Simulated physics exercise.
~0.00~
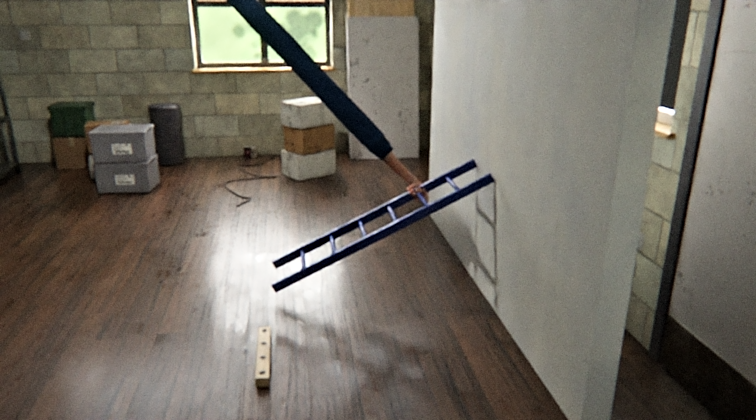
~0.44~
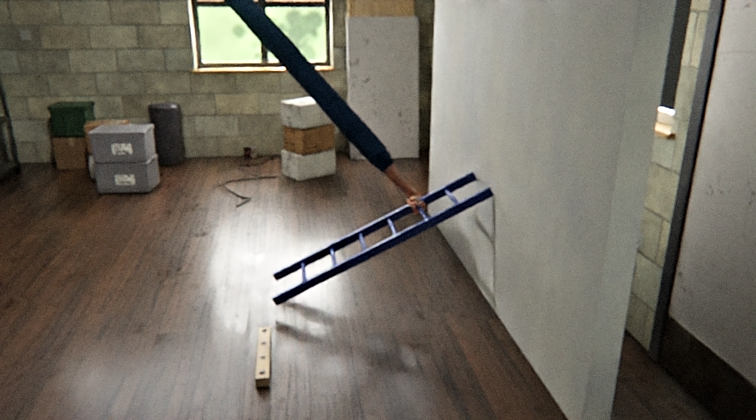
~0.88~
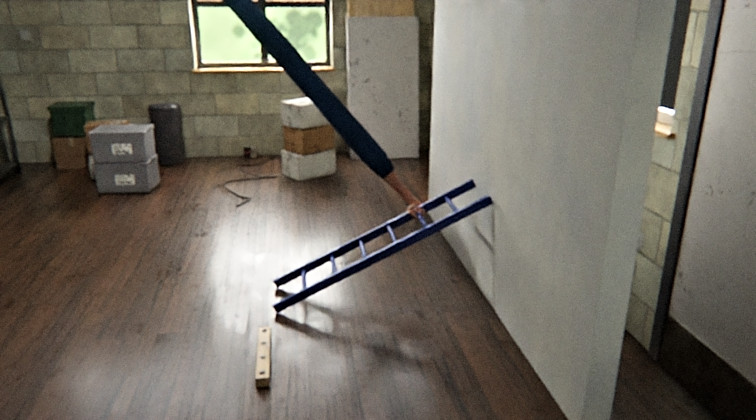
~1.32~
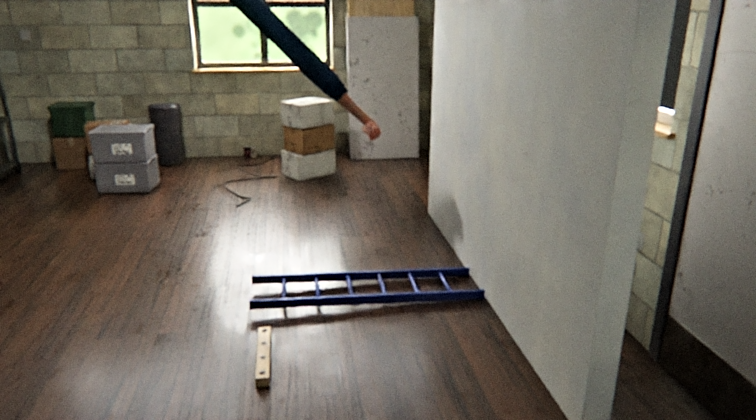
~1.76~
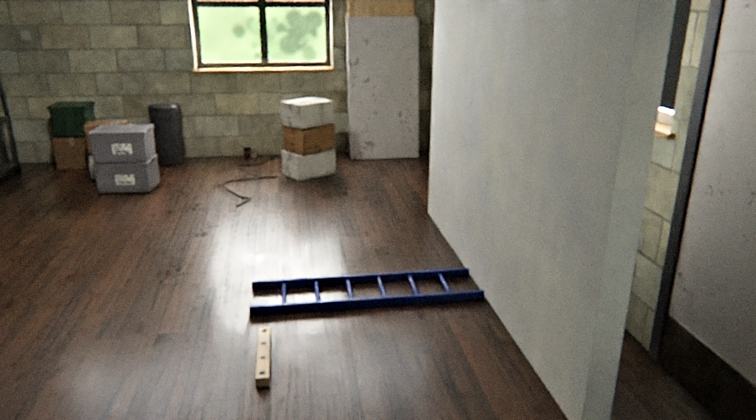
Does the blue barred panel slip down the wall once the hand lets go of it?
Yes, it slips down and ends up lying on the wooden floor, with one end by the foot of the wall.
